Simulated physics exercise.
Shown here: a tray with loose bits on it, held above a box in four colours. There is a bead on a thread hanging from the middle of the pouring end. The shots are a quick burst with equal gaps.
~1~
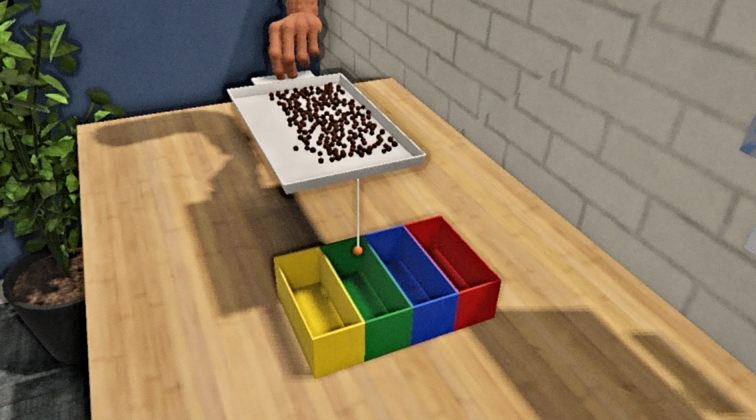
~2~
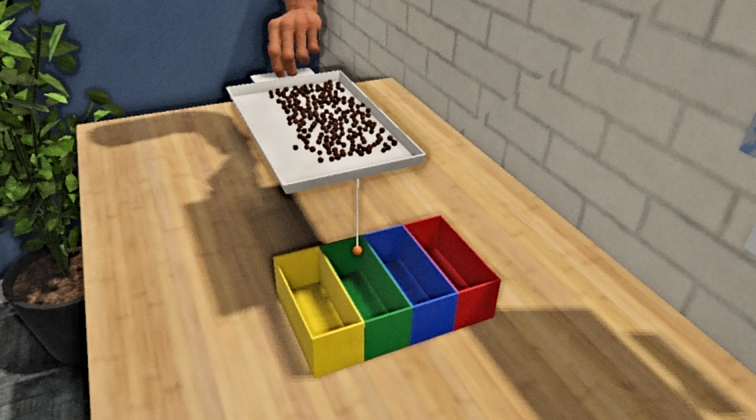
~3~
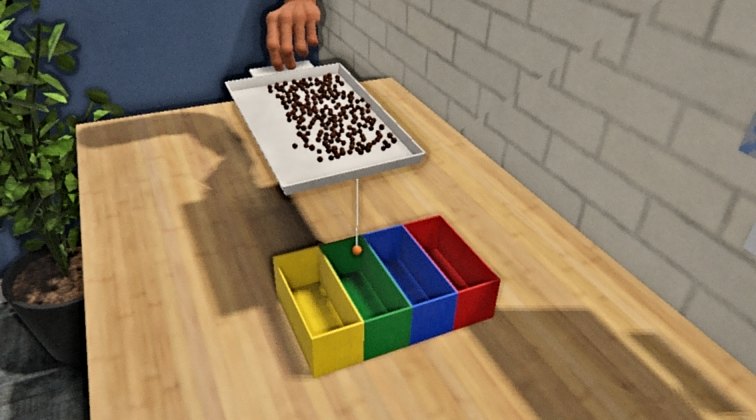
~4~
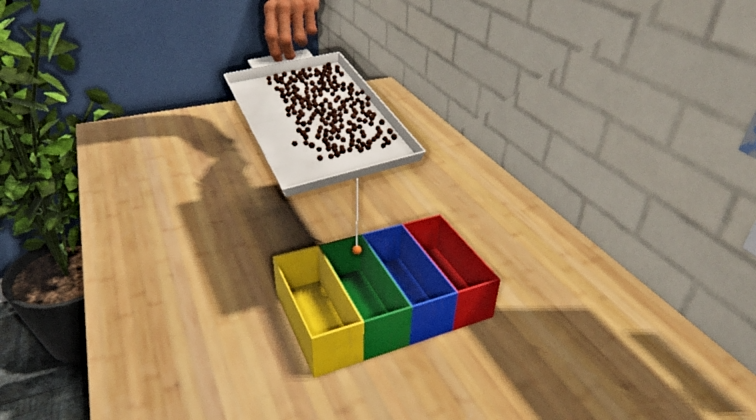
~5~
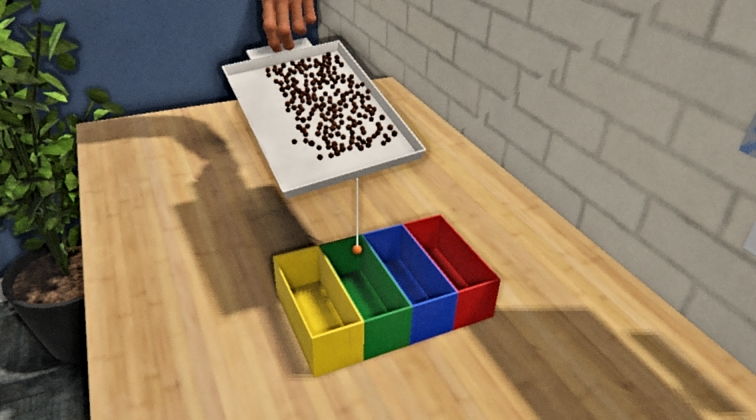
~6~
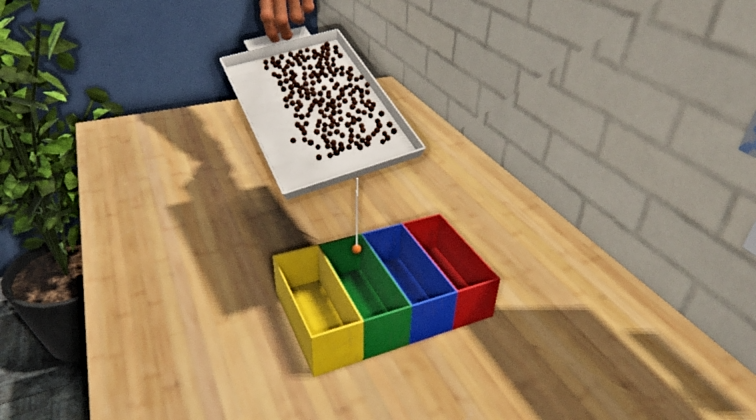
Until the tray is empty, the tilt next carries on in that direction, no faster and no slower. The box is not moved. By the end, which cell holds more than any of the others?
That would be the yellow one.
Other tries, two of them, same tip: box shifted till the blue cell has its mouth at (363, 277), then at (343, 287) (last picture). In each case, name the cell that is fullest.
The first placing favours the green one, while the second favours that green cell.
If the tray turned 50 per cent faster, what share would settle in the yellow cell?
That works out at about 60 percent.
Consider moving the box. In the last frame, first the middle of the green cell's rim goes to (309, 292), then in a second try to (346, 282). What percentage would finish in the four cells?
Some 100 percent, followed by some 90 percent.
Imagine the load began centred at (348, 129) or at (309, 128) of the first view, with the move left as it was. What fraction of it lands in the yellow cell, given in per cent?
First case: Close to 80 %; second case: Close to 80 %.
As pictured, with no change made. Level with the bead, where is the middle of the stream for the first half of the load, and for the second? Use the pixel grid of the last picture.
First part (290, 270), rest (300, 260).
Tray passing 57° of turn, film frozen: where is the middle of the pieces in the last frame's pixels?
The middle of the pieces shows up near (300, 187).
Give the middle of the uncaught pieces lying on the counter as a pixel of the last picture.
I'd mark it at about (252, 355).
Just after the last frame, tray tipped steeply; the larger part on the tray; about a tenth in the yellow cell; roughly a quarter falling or outside the box.
A moment on, tray tipped right over; roughly a quarter on the tray; roughly a third in the yellow cell; just a few in the green cell; roughly half falling or outside the box.
Further on, tray tipped past a quarter turn; roughly two thirds in the yellow cell; just a few in the green cell; roughly a quarter falling or outside the box.
When it is over, tray tipped past a quarter turn; roughly two thirds in the yellow cell; just a few in the green cell; not one in the blue cell; not one in the red cell; roughly a quarter outside the box.
